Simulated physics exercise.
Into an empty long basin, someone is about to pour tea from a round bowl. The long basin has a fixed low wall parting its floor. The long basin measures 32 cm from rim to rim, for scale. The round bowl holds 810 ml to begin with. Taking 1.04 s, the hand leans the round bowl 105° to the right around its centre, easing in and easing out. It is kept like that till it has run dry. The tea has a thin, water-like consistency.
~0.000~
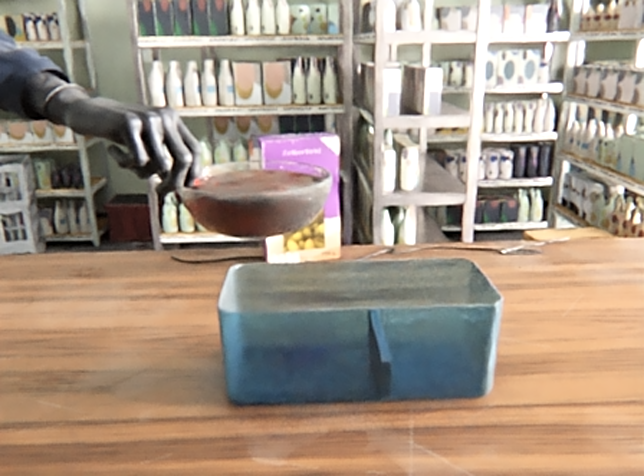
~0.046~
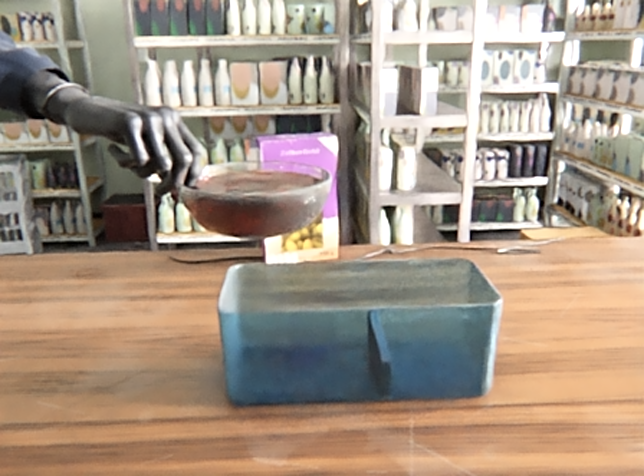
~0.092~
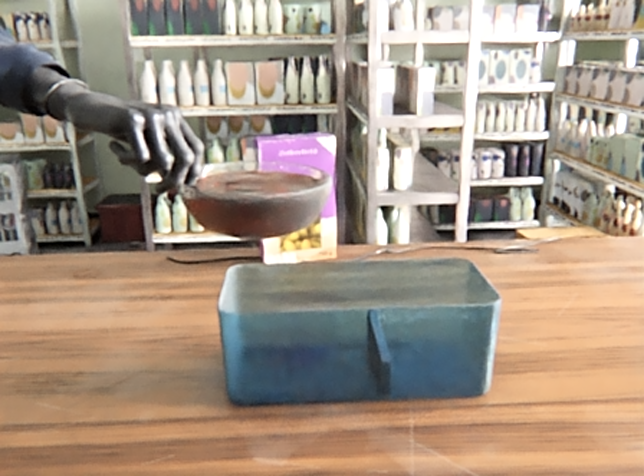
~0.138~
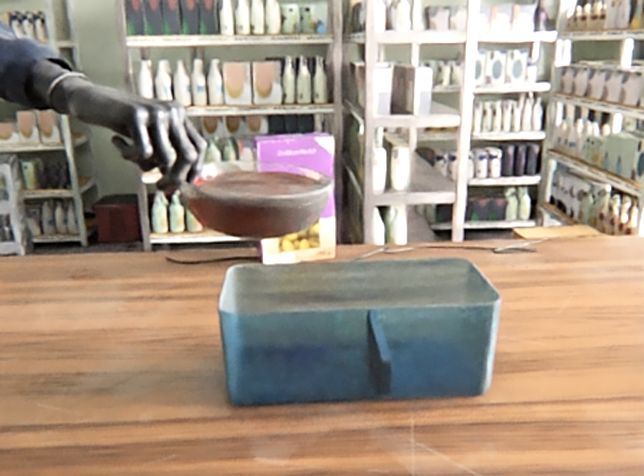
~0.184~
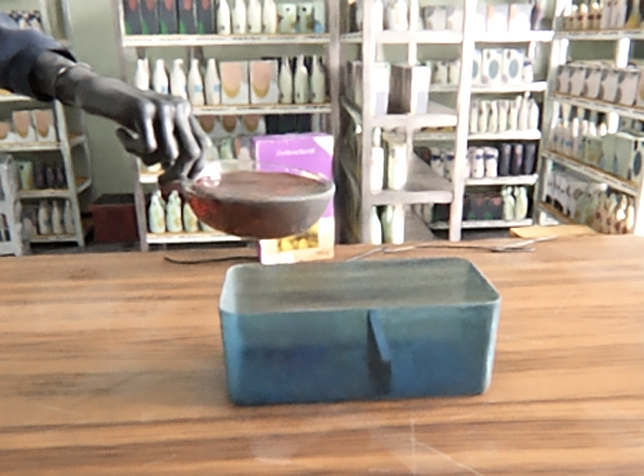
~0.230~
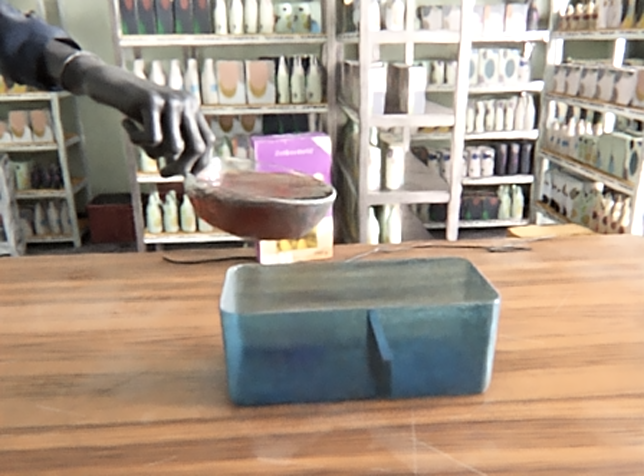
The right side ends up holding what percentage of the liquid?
About 44 in every hundred parts.
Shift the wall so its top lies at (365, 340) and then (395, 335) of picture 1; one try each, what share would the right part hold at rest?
65 per cent first, 20 per cent second.
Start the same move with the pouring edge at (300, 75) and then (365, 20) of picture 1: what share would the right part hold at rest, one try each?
It comes to 40 per cent, and then 70 per cent.
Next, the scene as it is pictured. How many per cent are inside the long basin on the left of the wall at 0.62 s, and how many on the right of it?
I'd say some 14 on the left and some 26 on the right.
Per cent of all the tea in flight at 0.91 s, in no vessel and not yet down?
2 per cent, roughly.
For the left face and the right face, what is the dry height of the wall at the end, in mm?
32 mm left, 28 mm right.
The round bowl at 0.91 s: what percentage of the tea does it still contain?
About 0 % is still there.
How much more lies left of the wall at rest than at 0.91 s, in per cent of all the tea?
About 1 per cent.
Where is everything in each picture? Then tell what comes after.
In the first frame, it leans 0°; its right rim is at (331, 176); the tea meets the walls at (184, 185) and (328, 182); the long basin's rim runs from (224, 288) to (487, 280); the wall's top is at (379, 334).
In the second frame, it leans 1°; its right rim is at (331, 177); the tea meets the walls at (184, 186) and (327, 183).
In the third frame, it leans 2°; its right rim is at (331, 179); the tea meets the walls at (184, 185) and (328, 184).
In the fourth frame, it leans 4°; its right rim is at (332, 183); the tea meets the walls at (185, 184) and (328, 185).
In the fifth frame, it leans 8°; its right rim is at (333, 187); the tea meets the walls at (187, 184) and (330, 186).
In the sixth frame, it leans 12°; its right rim is at (334, 193); the tea meets the walls at (190, 184) and (332, 188).
By 0.62 s the tilt is 69° and 26 per cent is still to pour, 13 is left of the wall and 27 right of it.
By 0.91 s the tilt is 101° and 0 per cent is still to pour, 52 is left of the wall and 44 right of it.
By 1.21 s the tilt is 105° and 0 per cent is still to pour, 53 is left of the wall and 44 right of it.
By 1.54 s the tilt is 105° and 0 per cent is still to pour, 53 is left of the wall and 44 right of it.
At rest 53 per cent lies left of the wall, 44 right of it and 2 outside.
